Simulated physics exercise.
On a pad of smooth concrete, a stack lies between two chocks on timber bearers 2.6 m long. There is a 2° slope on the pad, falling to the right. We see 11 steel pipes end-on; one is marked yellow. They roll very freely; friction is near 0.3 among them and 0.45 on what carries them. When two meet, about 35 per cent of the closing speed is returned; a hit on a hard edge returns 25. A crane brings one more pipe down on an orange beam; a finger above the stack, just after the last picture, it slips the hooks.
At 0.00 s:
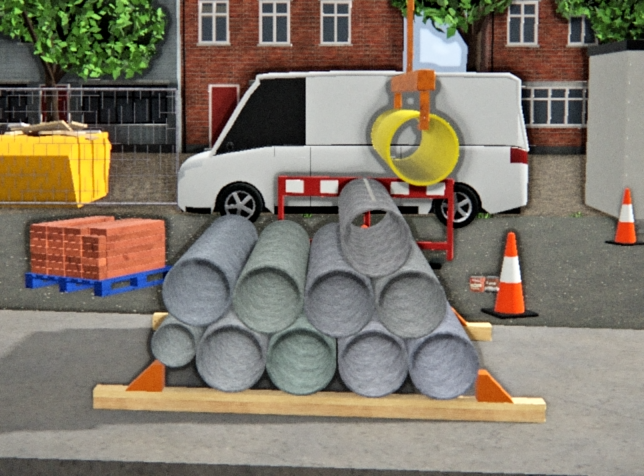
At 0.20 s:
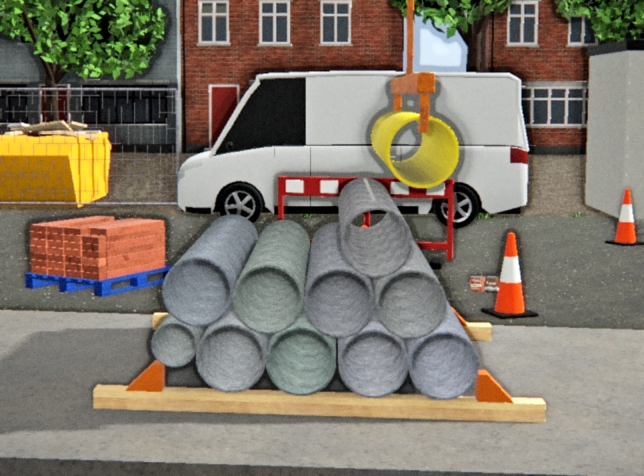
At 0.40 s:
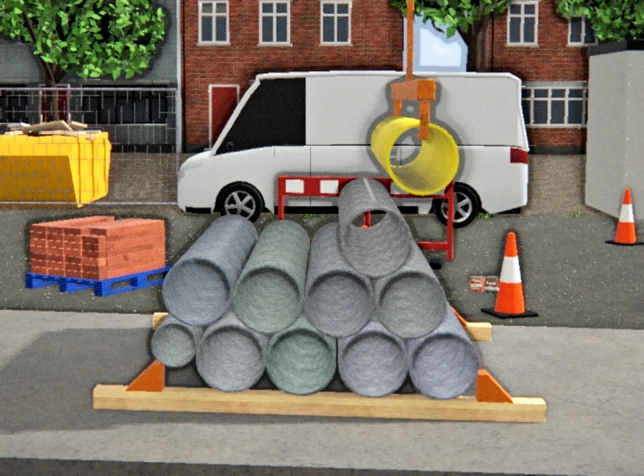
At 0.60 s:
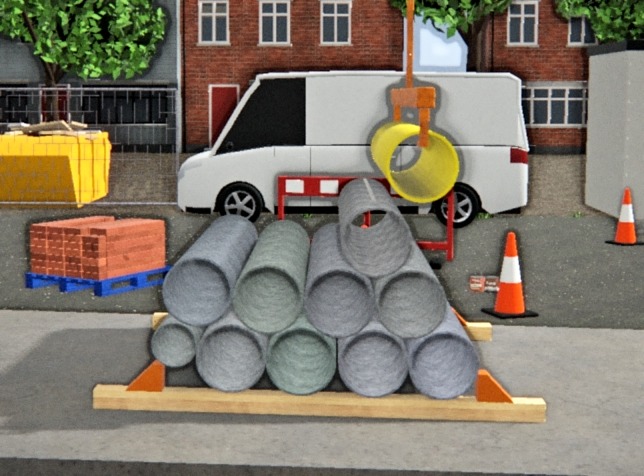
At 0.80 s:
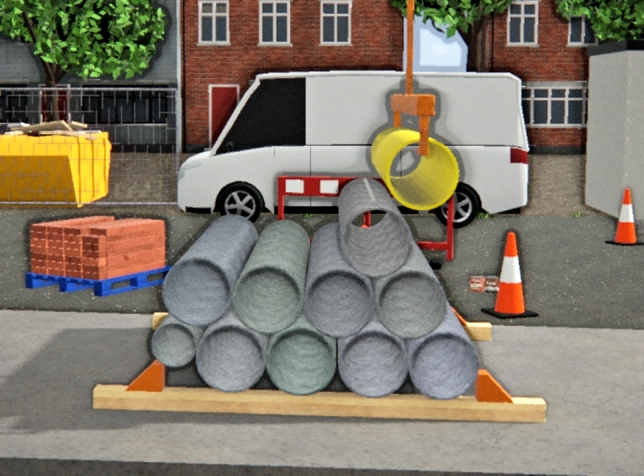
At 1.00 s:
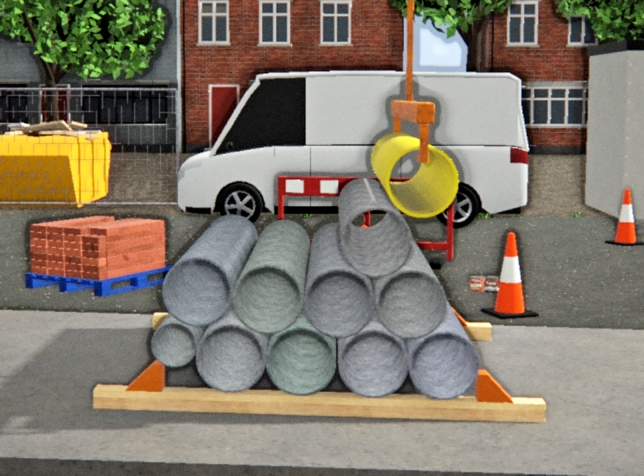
A white van stood behind a stack of grey pipes on timber, while a yellow pipe hanging from an orange crane attachment above the stack turned a little and lowered slightly.
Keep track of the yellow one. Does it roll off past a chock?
As for the yellow pipe, it gets away.
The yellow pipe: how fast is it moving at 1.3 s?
1.5 m/s, give or take.
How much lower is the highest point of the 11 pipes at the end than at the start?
It sits roughly 50 cm lower at the end.
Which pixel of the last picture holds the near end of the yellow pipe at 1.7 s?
(515, 340), roughly.
Then, 1.3 s in, yellow is up on others, 25 cm inside the right chock, rolling right; 0 off the stack.
Then, 1.7 s in, yellow is beyond the right chock, rolling right; 1 off the stack.
In the end (2.6 s), yellow is beyond the right chock; 1 off the stack.
